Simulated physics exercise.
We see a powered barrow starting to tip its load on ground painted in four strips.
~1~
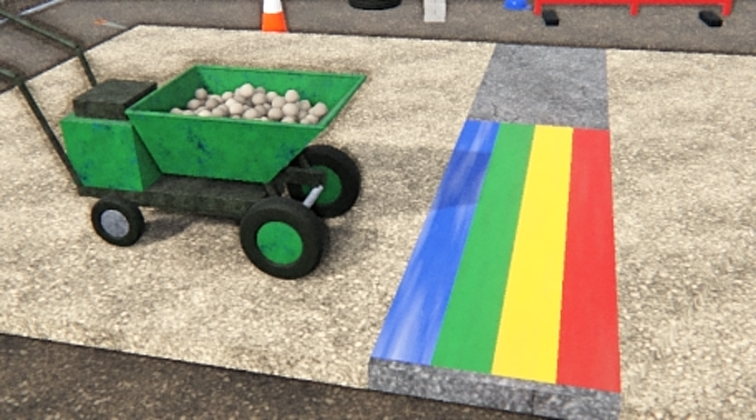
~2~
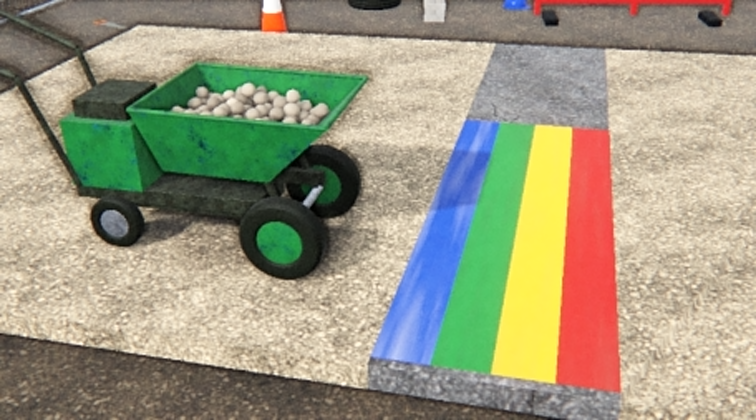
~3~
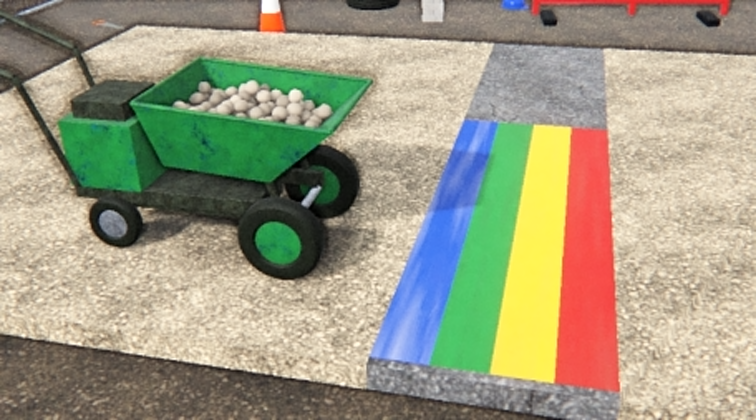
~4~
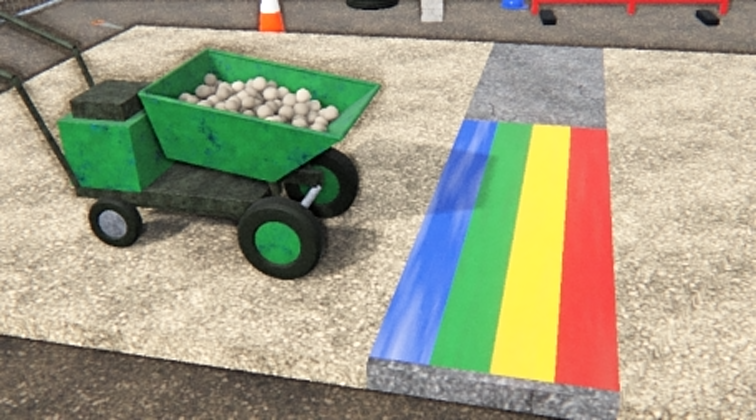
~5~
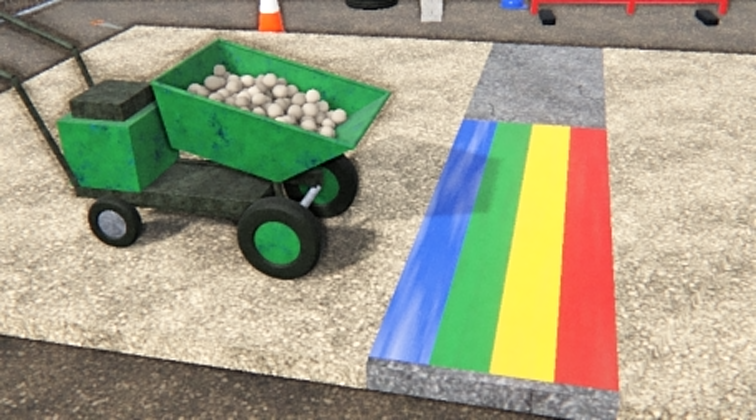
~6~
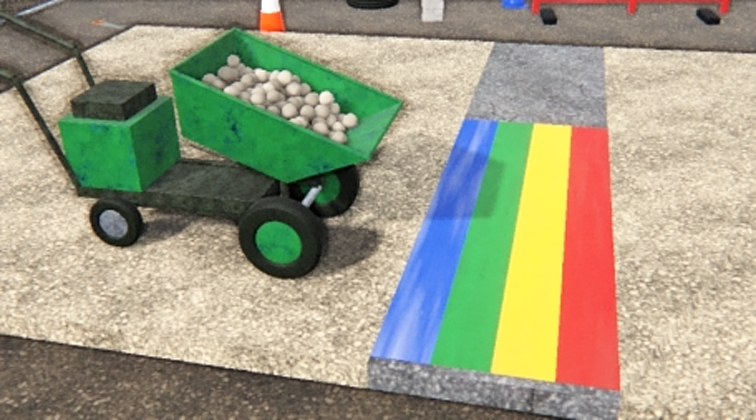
A green barrow's skip full of round pebbles gradually tilts toward the painted strips on the right.
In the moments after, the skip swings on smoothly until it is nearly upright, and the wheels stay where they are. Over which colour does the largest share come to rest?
The largest share rests over green.
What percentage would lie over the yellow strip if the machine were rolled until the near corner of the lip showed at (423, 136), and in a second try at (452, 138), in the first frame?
About 30 per cent first, about 10 per cent second.
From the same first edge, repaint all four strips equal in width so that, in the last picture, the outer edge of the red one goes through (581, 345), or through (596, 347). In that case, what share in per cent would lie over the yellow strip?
I get 20 % for the first one and 20 % for the second.
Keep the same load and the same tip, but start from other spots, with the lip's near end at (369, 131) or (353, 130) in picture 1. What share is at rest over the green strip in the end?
30 %, then 40 %.
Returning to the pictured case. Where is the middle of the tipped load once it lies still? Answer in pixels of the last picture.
Last view, centre at rest - approx. (493, 258).
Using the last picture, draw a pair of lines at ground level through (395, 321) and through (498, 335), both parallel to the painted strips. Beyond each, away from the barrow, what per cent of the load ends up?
Estimate, first then second: 90 %, 40 %.
Just after the last frame, skip tipped steeply; every one in the skip.
A moment on, skip tipped right over; roughly two thirds in the skip; roughly a quarter over the blue strip; roughly a quarter over the green strip; just a few over the yellow strip.
Further on, skip tipped right over; about a tenth in the skip; roughly a quarter over the blue strip; roughly a third over the green strip; roughly a quarter over the yellow strip; about a tenth over the red strip; about a tenth off the paint.
When it is over, skip tipped right over; about a tenth in the skip; roughly a quarter over the blue strip; roughly a third over the green strip; roughly a quarter over the yellow strip; about a tenth over the red strip; about a tenth off the paint.
